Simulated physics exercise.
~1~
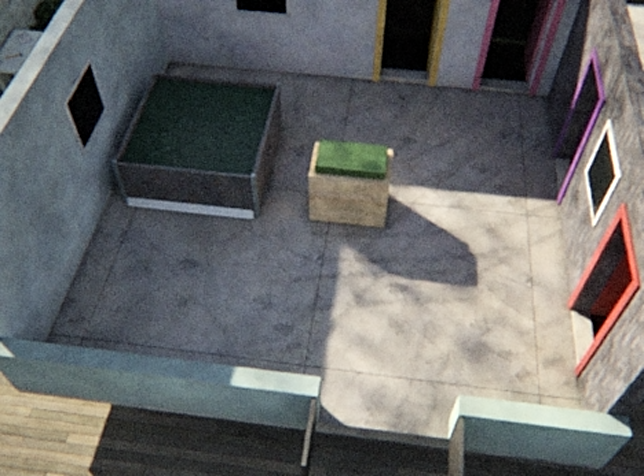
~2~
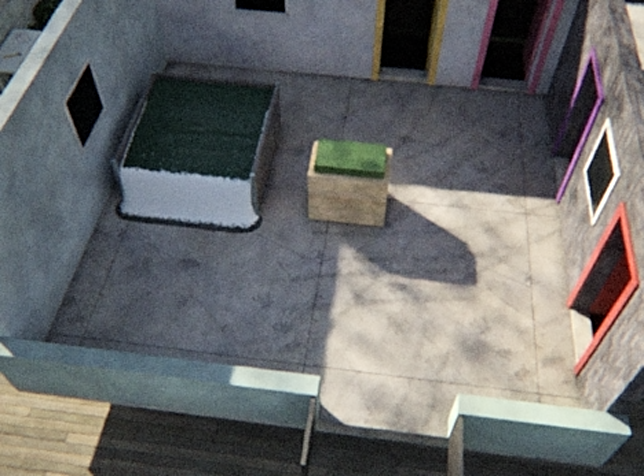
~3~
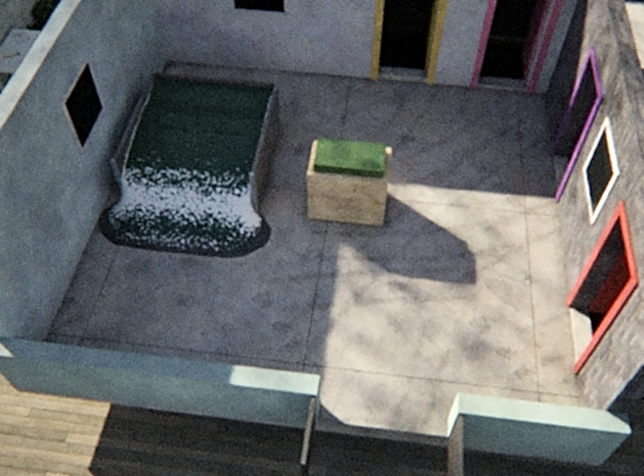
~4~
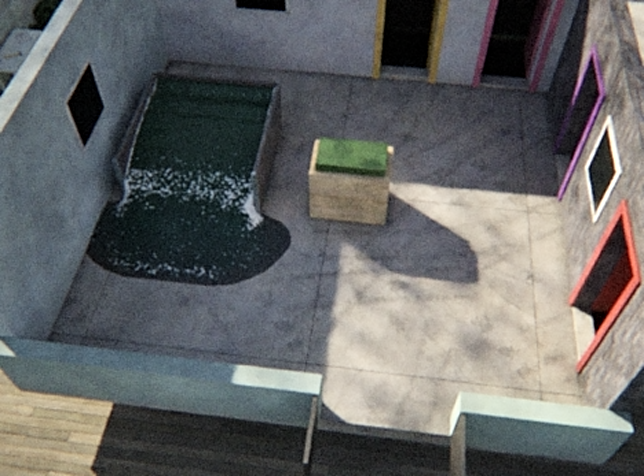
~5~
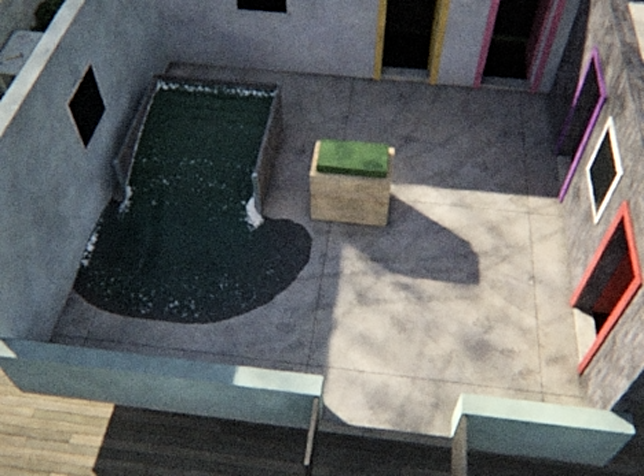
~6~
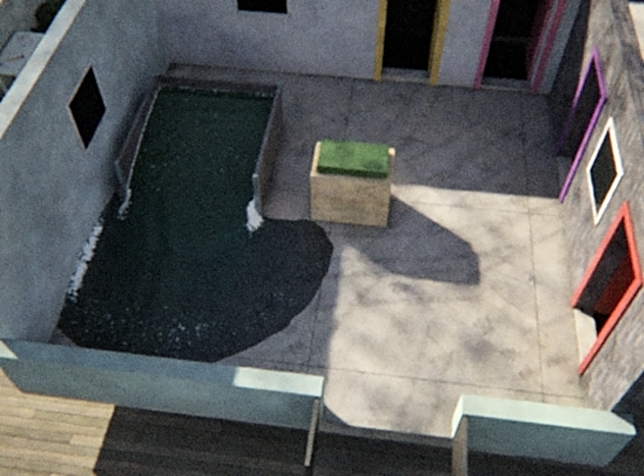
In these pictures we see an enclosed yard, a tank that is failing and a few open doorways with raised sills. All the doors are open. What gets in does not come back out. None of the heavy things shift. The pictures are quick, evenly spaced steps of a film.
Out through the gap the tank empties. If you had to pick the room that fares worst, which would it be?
I would pick the red room.
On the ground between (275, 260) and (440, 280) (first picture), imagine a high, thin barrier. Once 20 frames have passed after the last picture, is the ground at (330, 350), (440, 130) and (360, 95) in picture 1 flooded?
Going through them in order, I get inundated, high and dry and high and dry.
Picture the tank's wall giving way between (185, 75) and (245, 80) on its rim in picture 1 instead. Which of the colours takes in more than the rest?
Greatest inflow: The purple one.
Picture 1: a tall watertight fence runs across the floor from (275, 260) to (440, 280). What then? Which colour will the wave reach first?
That's the red door.
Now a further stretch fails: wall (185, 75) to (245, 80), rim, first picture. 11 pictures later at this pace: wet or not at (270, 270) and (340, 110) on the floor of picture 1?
Taking the two spots in turn, they are still bare and wetted.
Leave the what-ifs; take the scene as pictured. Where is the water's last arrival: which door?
Answer: The yellow one.
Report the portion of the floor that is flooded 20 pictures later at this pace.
I'd say 45 per cent.
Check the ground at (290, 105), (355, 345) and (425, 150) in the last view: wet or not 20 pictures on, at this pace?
Taking them in turn: Not wetted, drenched, not wetted.
A moment on, water covers 25 % of the floor; purple door not reached, red door not reached, pink door not reached, yellow door not reached.
Next, water covers 30 % of the floor; purple door not reached, red door not reached, pink door not reached, yellow door not reached.
Then, water covers 45 % of the floor; purple door not reached, red door a trickle in, pink door not reached, yellow door not reached.
Later, water covers 70 % of the floor; purple door a trickle in, red door a lot in, pink door wet at the sill, nothing in, yellow door not reached.
In the end, water covers 95 % of the floor; purple door some in, red door a lot in, pink door a lot in, yellow door wet at the sill, nothing in; the red door has let in the most.
